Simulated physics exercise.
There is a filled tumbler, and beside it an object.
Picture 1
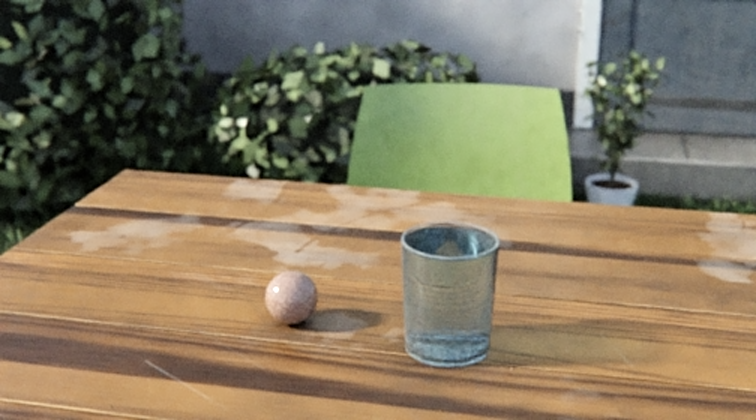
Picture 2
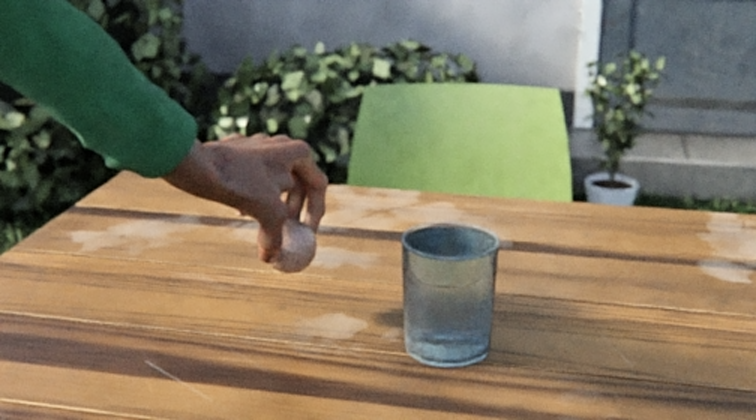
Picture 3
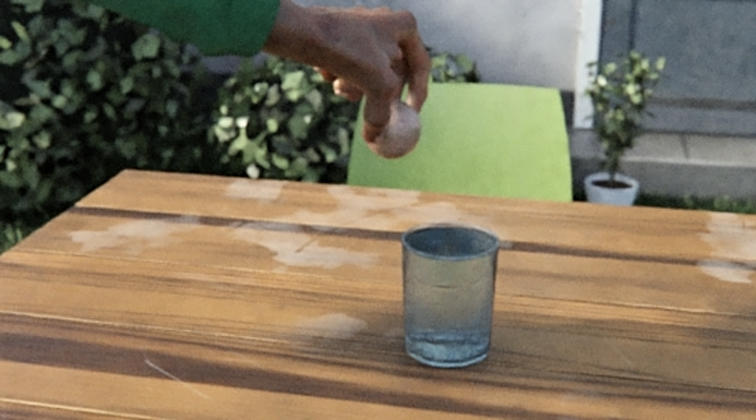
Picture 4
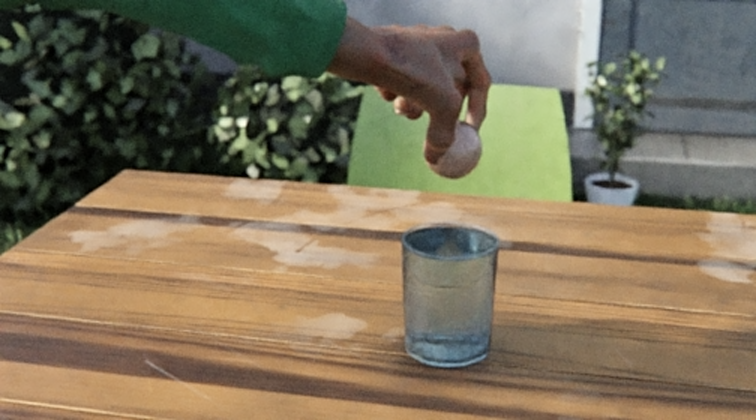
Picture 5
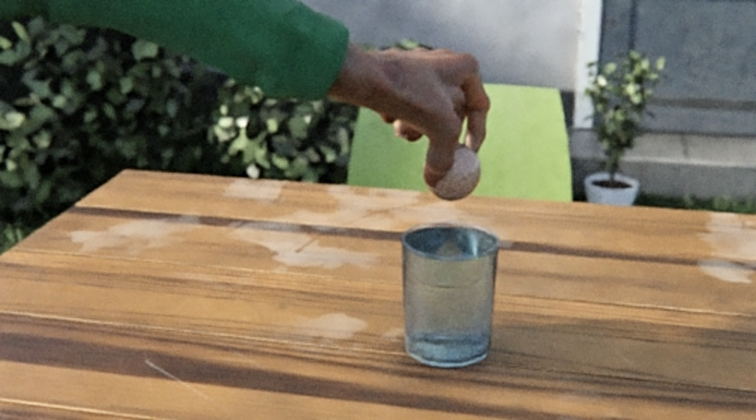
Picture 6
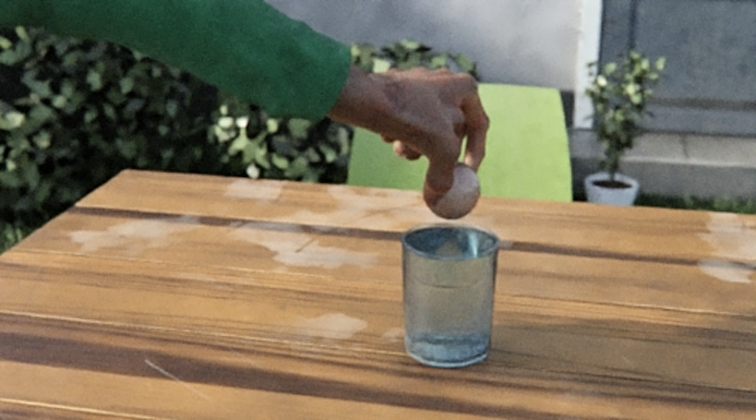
The clip shows a small round stone beside a nearly full tumbler on a wooden table. A hand in a green sleeve picks up the stone, carries it right to above the tumbler, and lowers it to just over the rim.
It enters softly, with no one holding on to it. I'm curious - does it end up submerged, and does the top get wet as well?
The thing goes down, the tumbler spills over.
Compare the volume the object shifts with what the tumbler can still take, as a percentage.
320 %.
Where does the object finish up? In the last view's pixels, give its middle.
Roughly at pixel (448, 315).
A moment on, the stone enters the water; the tumbler is full to the brim; a puddle lies round it.
Further on, the stone goes on down; the tumbler is full to the brim; a puddle lies round it.
When it is over, the stone rests at the bottom; the tumbler is full to the brim; a puddle lies round it.
